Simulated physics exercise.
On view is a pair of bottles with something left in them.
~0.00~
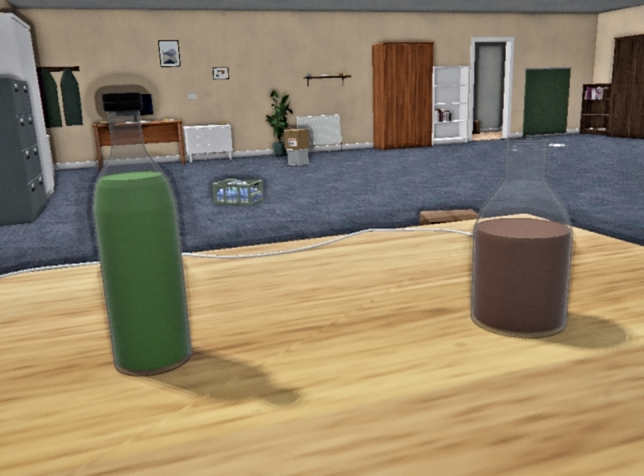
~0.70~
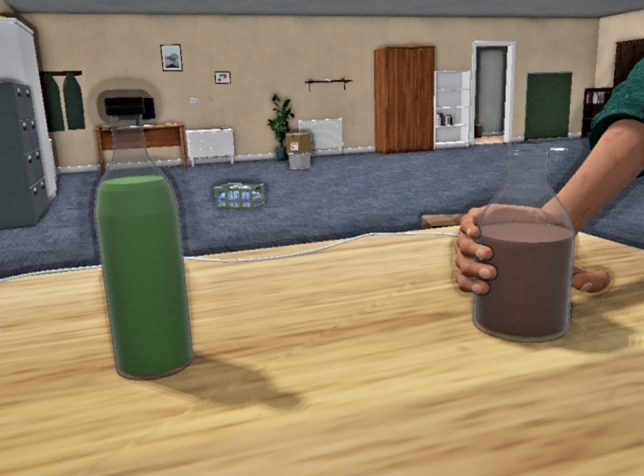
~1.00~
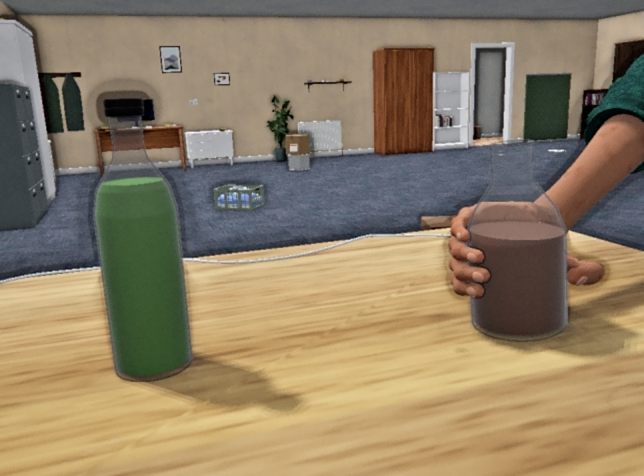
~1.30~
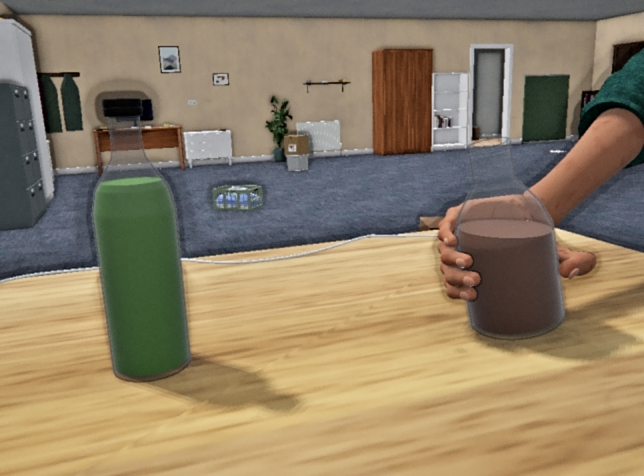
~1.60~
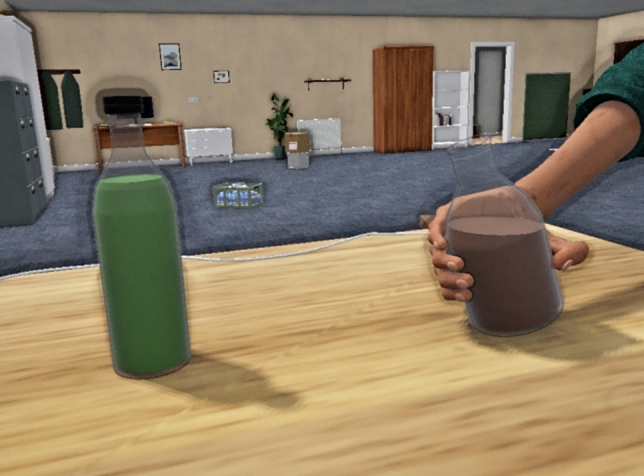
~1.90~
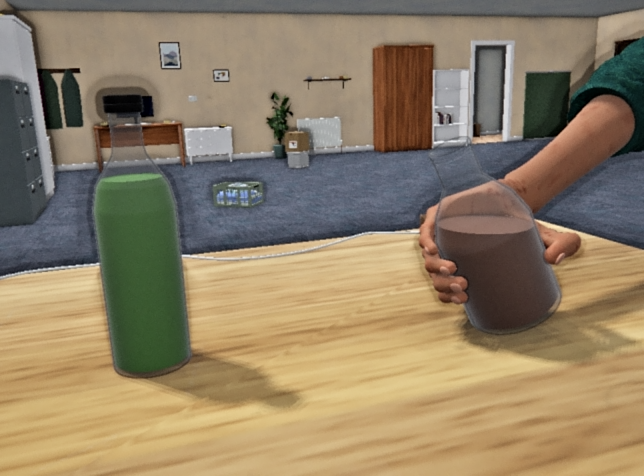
On a wooden table, a hand grasps the right bottle and tilts it slightly left.
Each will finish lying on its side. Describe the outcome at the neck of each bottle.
Left bottle: The contents stay inside. Right bottle: The contents come out.
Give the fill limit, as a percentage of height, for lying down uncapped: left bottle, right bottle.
Roughly 24 % and 18 %.
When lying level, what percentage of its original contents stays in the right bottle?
35 percent or so.
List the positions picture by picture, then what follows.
In the first picture, both stand upright; right bottle (522, 230) about half full, open; left bottle (139, 232) about three quarters full, capped.
In the second picture, a hand takes the right bottle; right bottle about half full, surface at (524, 233); left bottle about three quarters full, surface at (134, 181).
In the third picture, the right bottle leans; right bottle (515, 233) about half full; left bottle (140, 237) about three quarters full.
In the fourth picture, the right bottle leans; right bottle about half full, surface at (502, 229); left bottle about three quarters full, surface at (132, 182).
In the fifth picture, the right bottle leans; right bottle (492, 228) about half full; left bottle (139, 235) about three quarters full.
In the sixth picture, the right bottle leans; right bottle (482, 227) tipped 25°, open; left bottle about three quarters full, surface at (132, 179), capped.
By 2.6 s, the right bottle is nearly down; right bottle, dry at the neck.
By 3.6 s, the right bottle lies flat; right bottle, some has come out.
By 6.5 s, both lie flat; right bottle, some has come out; left bottle, dry at the neck.
